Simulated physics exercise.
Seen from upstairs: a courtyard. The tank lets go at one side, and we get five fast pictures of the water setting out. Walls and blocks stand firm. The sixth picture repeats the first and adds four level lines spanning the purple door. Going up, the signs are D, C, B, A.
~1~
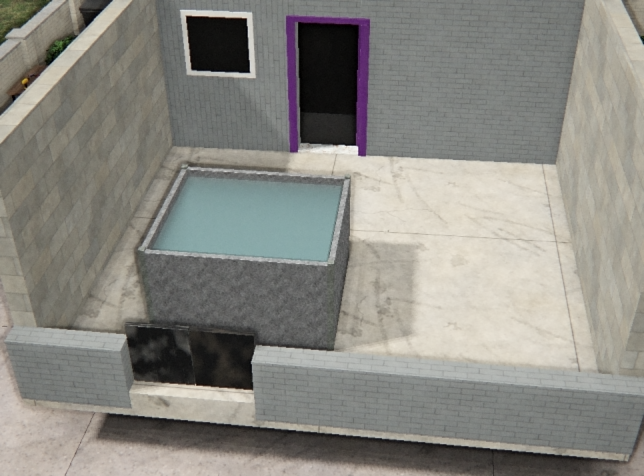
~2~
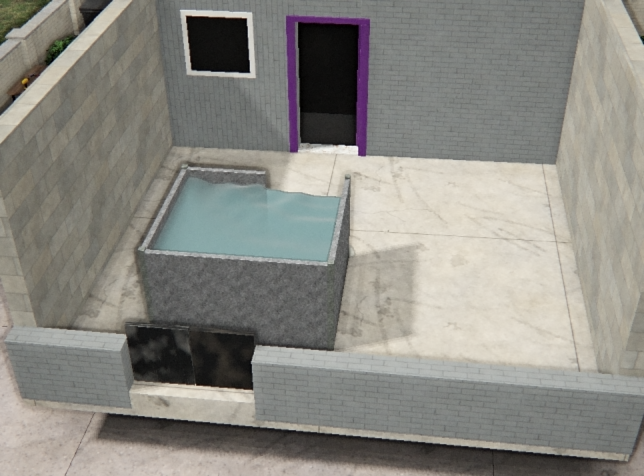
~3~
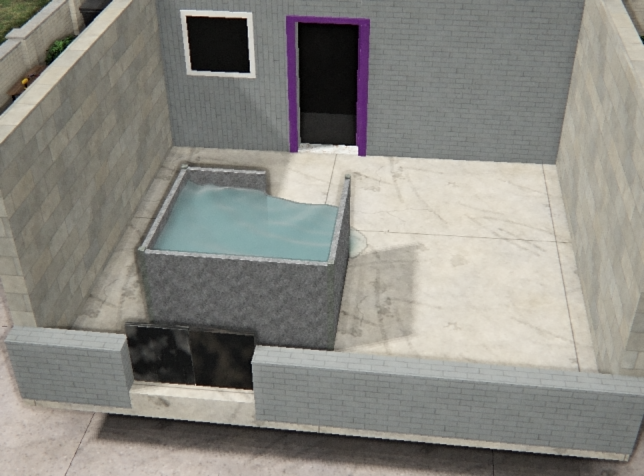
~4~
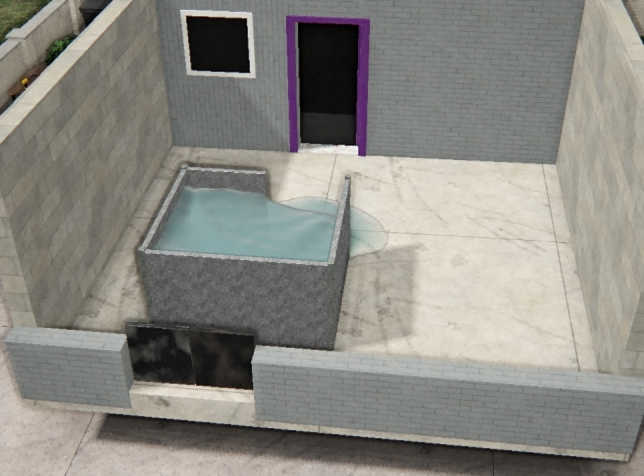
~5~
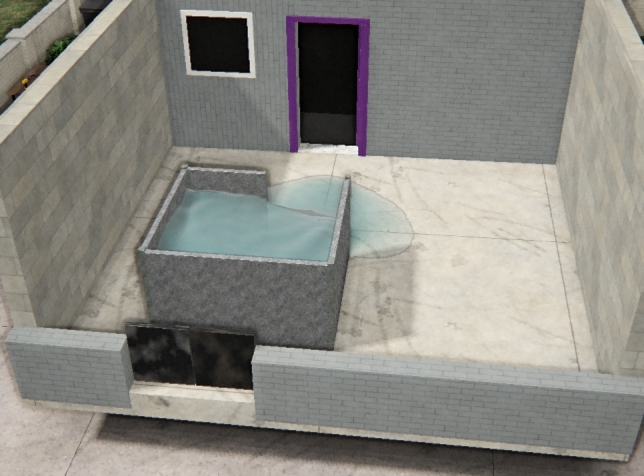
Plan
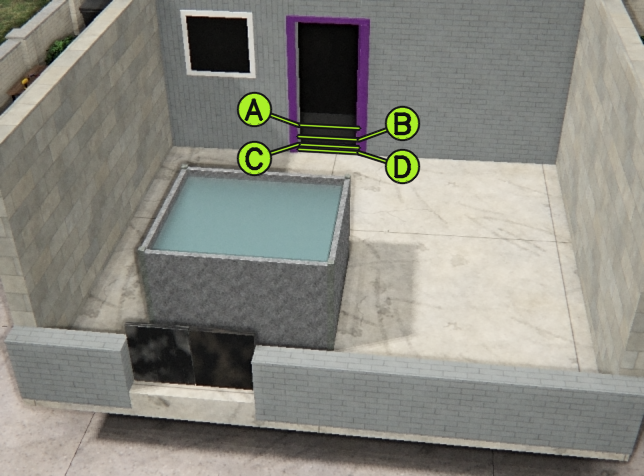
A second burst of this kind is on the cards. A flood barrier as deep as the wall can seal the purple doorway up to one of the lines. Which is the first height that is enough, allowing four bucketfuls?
A is the one.
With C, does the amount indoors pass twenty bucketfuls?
Yes.
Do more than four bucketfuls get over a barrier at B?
Yes, that goes wrong.
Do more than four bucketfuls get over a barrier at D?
Yes, it does.
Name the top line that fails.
Here it is line B.
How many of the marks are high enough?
One of the four.
On the marked copy, A at (328, 126); B at (328, 138); C at (328, 146); D at (328, 151); from the bottom up D, C, B, A.
For line A, a bucket or two gets in.
For line B, some 15 bucketfuls get in.
For line C, dozens of bucketfuls pour in.
For line D, dozens of bucketfuls pour in.
